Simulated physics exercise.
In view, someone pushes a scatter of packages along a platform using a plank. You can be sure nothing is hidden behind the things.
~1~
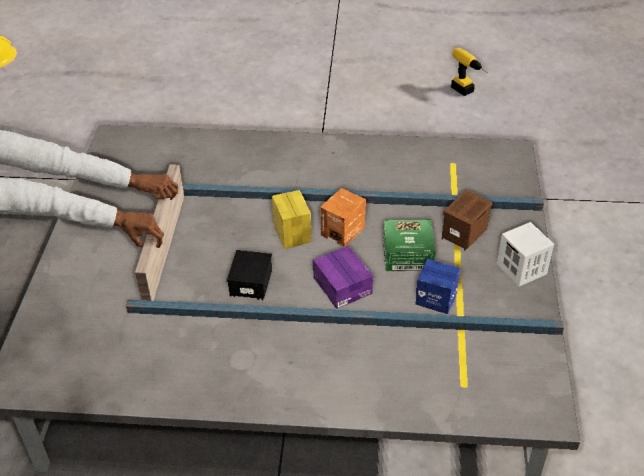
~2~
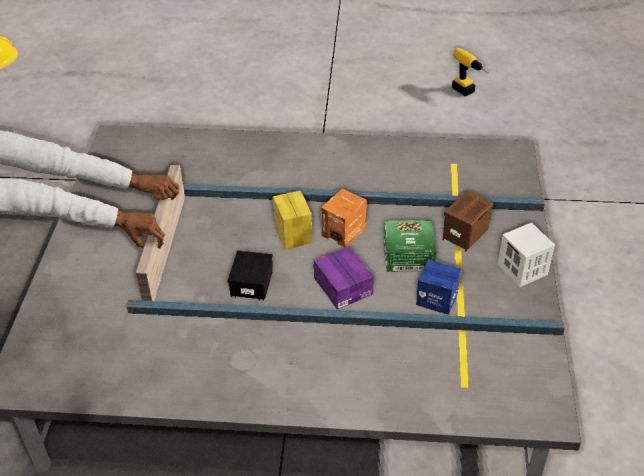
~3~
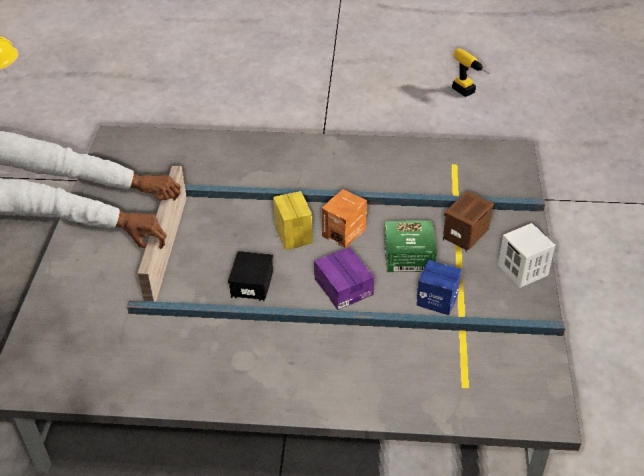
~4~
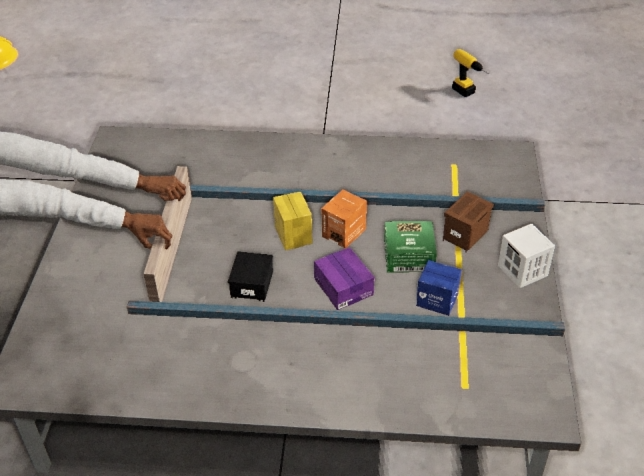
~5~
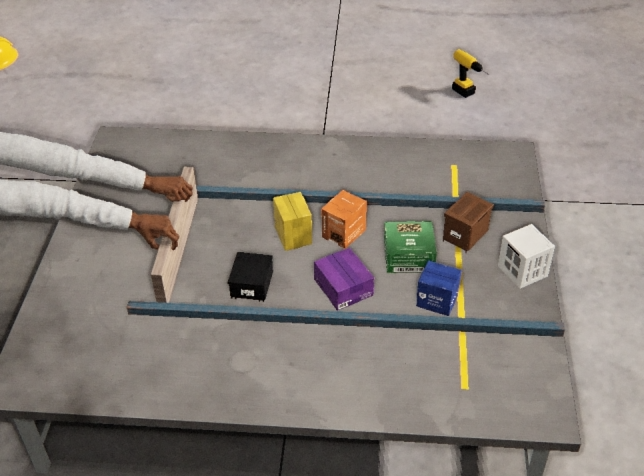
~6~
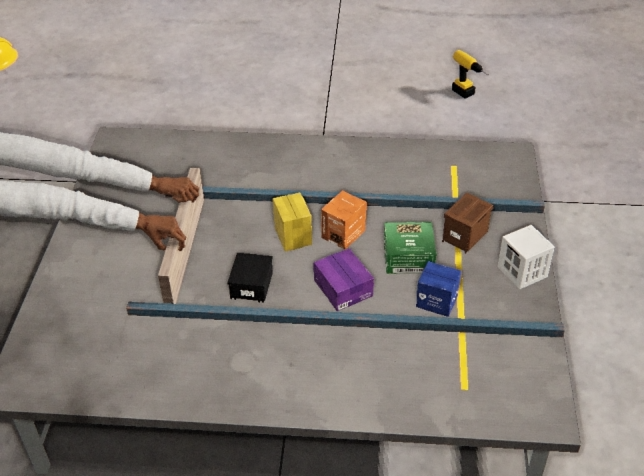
On a gray table, two hands slide a wooden plank slightly right toward scattered colored boxes.
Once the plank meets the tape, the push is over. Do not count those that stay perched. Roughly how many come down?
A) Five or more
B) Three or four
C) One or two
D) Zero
Option C: One or two.
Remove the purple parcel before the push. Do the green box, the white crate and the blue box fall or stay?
Green box stays put, white crate goes down, blue box stays put.
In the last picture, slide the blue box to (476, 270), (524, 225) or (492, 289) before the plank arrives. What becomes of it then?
In turn it drops off; tumbles off; tumbles off.
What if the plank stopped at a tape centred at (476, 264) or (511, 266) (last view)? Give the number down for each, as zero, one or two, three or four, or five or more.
3 or 4; five or more.
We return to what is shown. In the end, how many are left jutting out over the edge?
It totals 2.
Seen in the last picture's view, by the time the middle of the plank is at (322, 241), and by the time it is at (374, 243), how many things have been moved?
So 5, and at the other place 7.
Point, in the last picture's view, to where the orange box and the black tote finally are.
The orange box settles near (500, 216); as for the black tote, near (479, 288).
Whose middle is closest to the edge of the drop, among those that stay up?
The white crate finishes nearest.
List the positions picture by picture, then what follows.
In the first frame, white crate (525, 254); brown tote (466, 221); blue box (438, 286); plank (162, 232); tape (458, 261).
In the second frame, brown tote (467, 221); green box (409, 246).
In the third frame, blue box (439, 288); plank (164, 233).
In the fourth frame, white crate (526, 256); purple parcel (344, 278).
In the fifth frame, brown tote (467, 223); orange box (344, 219).
In the sixth frame, white crate (525, 257); brown tote (467, 223); blue box (438, 289); plank (183, 235); tape (459, 264).
Early on, none off yet; white crate at rest near (525, 257); brown tote at rest near (467, 223); blue box at rest near (438, 289).
A while later, none off yet; white crate at rest near (525, 257); brown tote moving near (471, 223); blue box at rest near (438, 289).
Further along, none off yet; white crate travelled a little near (535, 260); brown tote travelled about its own width near (508, 225); blue box travelled well along near (507, 294).
Finally, the number that fall off is one or two; lost, blue box.
